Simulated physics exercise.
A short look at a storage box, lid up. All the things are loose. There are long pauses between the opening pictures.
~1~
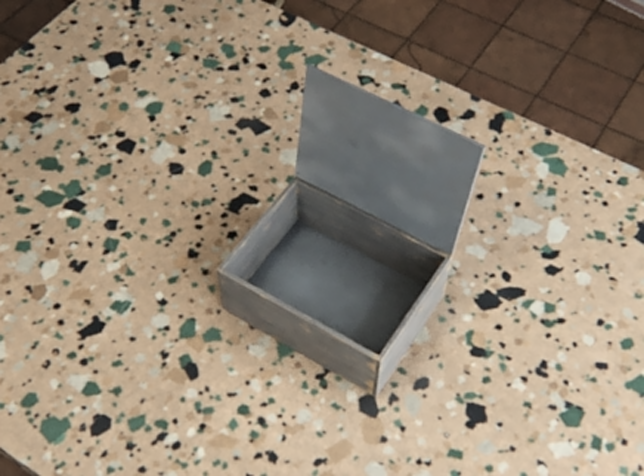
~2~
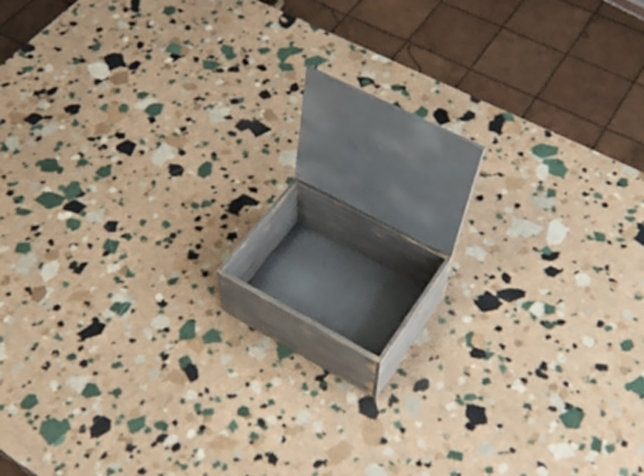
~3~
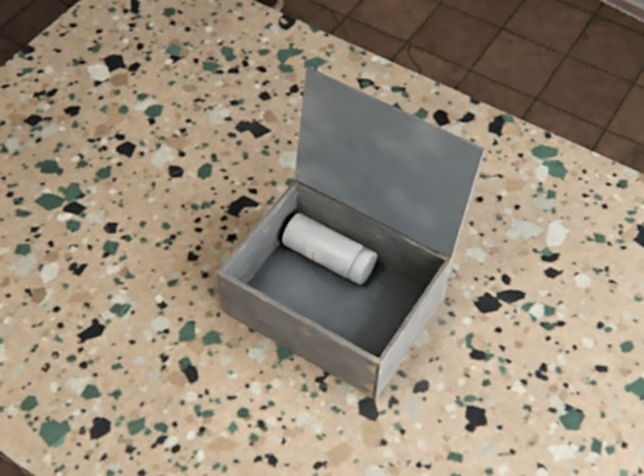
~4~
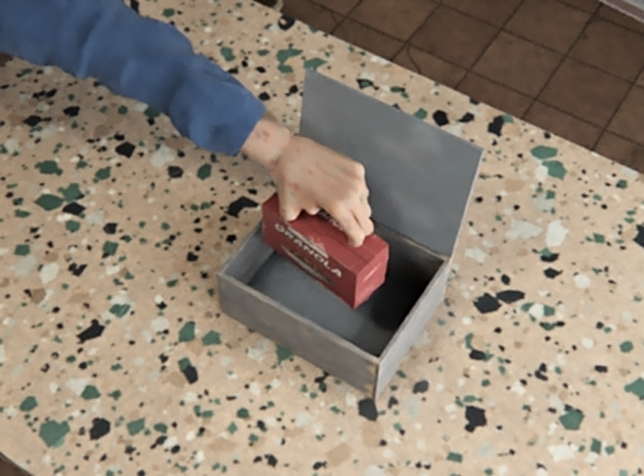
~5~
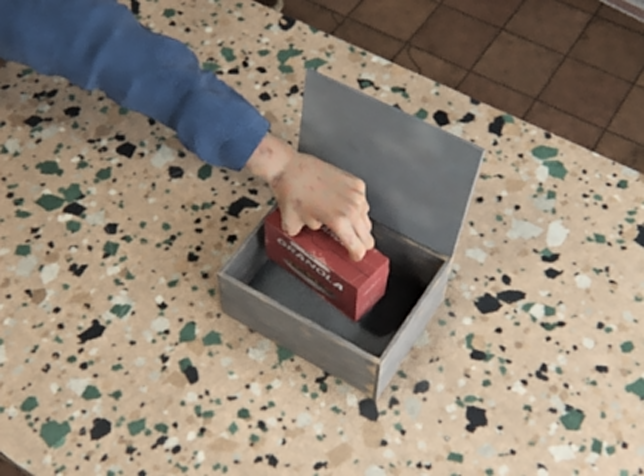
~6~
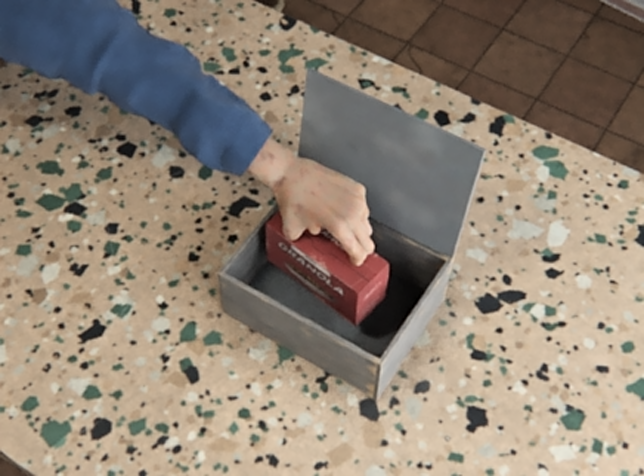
In this clip, an open gray box sits empty on a speckled tabletop, then a white cylindrical container lies inside it. A blue-sleeved arm reaches in from the left, lowering a red granola carton into the box and still gripping it.
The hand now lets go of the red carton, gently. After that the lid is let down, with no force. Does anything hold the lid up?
It closes.
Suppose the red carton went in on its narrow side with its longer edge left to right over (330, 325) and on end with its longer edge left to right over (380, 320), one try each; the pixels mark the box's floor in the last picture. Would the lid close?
In the first case it closes; in the second case it will not close.
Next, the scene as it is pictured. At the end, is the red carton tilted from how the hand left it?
It stays as placed.
Then, 1.00 s after the last picture, lid starting down; red carton slid a little near (317, 281).
Then, 1.60 s after the last picture, lid 57° above the rim; red carton slid a little near (317, 281).
Then, 2.10 s after the last picture, lid 19° above the rim; red carton slid a little near (317, 281).
At rest, lid shut; moved from the start, red carton; white shaker in place. Seen from the same camera at the end, red carton near (317, 281).
